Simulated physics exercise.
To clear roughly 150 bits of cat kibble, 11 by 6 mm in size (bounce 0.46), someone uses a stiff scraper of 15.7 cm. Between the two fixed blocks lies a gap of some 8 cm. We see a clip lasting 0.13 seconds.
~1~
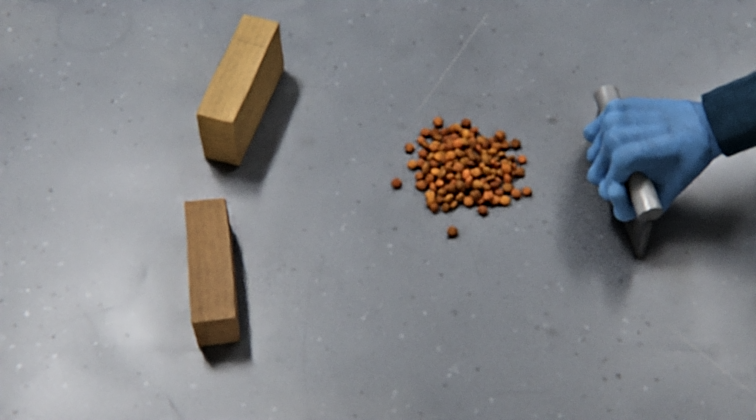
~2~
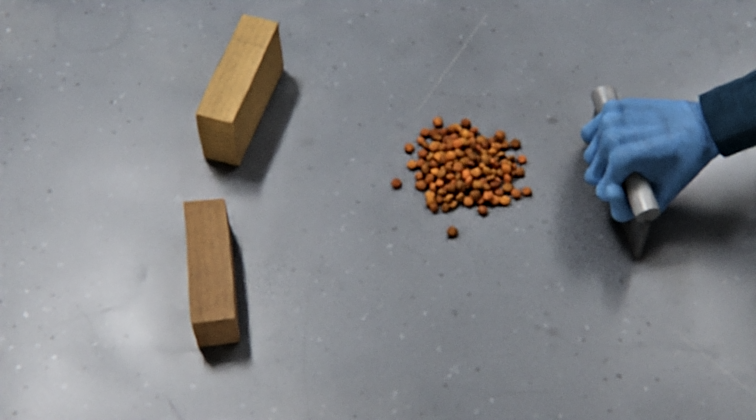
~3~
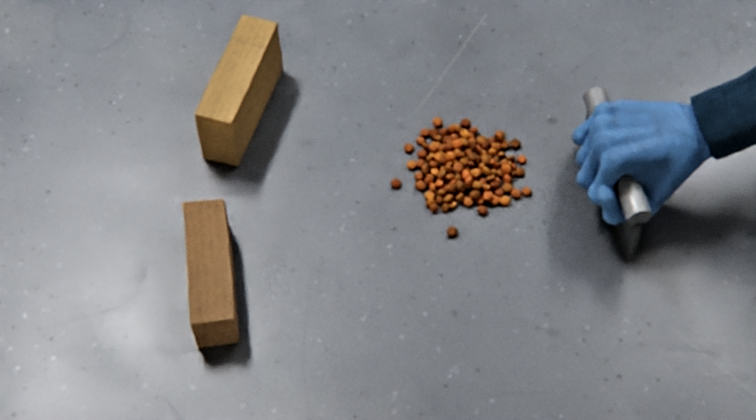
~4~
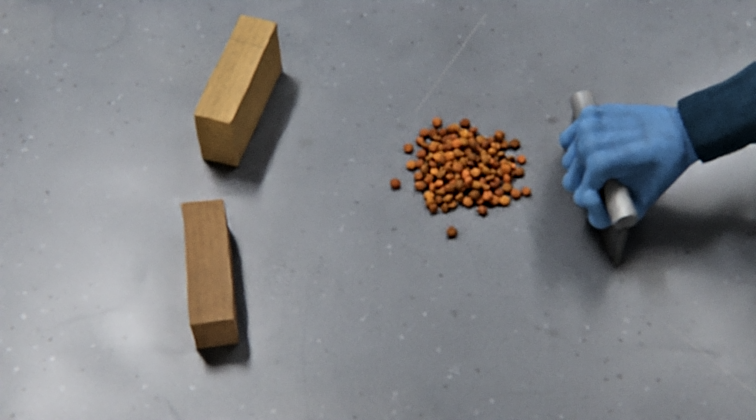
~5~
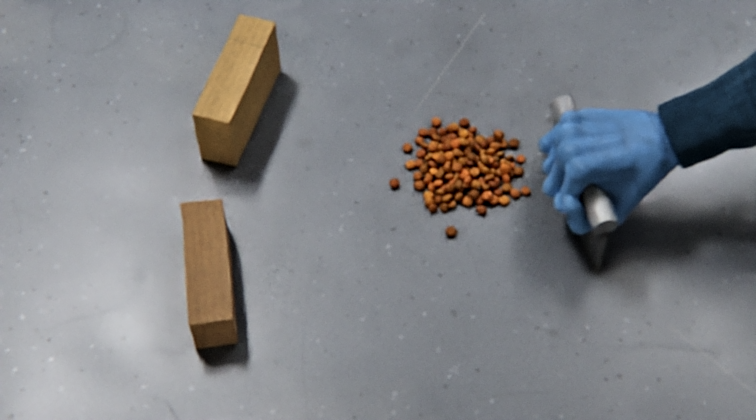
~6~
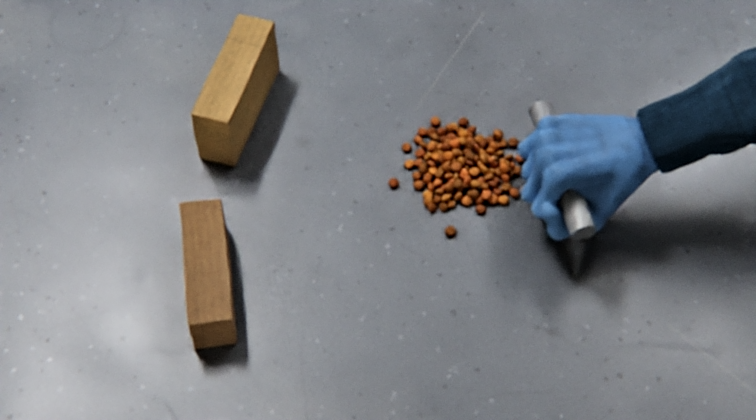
On a grey speckled surface, a blue-gloved hand moving a scraper left toward a still pile of kibble, two wooden blocks standing by.
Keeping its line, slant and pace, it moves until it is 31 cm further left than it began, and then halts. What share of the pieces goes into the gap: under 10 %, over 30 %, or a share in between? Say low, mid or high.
Low.
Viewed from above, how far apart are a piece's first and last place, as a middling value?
That works out to roughly 6 centimetres.
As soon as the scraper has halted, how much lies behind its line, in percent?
I'd put it at some 60 in a hundred.
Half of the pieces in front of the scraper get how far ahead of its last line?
4 cm.
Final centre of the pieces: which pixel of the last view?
Look at about (378, 170), that's the middle.
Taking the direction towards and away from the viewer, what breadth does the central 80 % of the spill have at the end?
Estimated depth: Near 18 cm.
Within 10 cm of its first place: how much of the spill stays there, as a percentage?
Roughly 55 per cent.
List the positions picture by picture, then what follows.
In the first picture, scraper from (647, 227) to (603, 105); moved 0.0 cm; pieces shifted so far, 0; middle of the spill at (463, 163); block at (209, 258); block at (238, 67).
In the second picture, scraper from (645, 228) to (600, 106); moved 0.3 cm; pieces shifted so far, 0; middle of the spill at (463, 163).
In the third picture, scraper from (637, 230) to (592, 108); moved 1.2 cm; pieces shifted so far, 0; middle of the spill at (463, 163).
In the fourth picture, scraper from (623, 234) to (579, 111); moved 2.6 cm; pieces shifted so far, 0; middle of the spill at (462, 163).
In the fifth picture, scraper from (603, 240) to (559, 116); moved 4.6 cm; pieces shifted so far, 0; middle of the spill at (462, 163).
In the sixth picture, scraper from (581, 246) to (538, 121); moved 6.8 cm; pieces shifted so far, 0; middle of the spill at (461, 163); block at (205, 260); block at (233, 67).
Then, 0.21 s after the last picture, scraper 24 cm from its start, spill 14 cm wide; held up before the blocks 100 %.
Then, 0.41 s after the last picture, scraper 34 cm from its start, spill 20 cm wide; held up before the blocks 100 %.
Then, 0.59 s after the last picture, scraper 34 cm from its start, spill 21 cm wide; held up before the blocks 100 %.
In the end, in or through the gap 0 %, round the near block 0 %, round the far block 0 %, held up before the blocks 100 %.
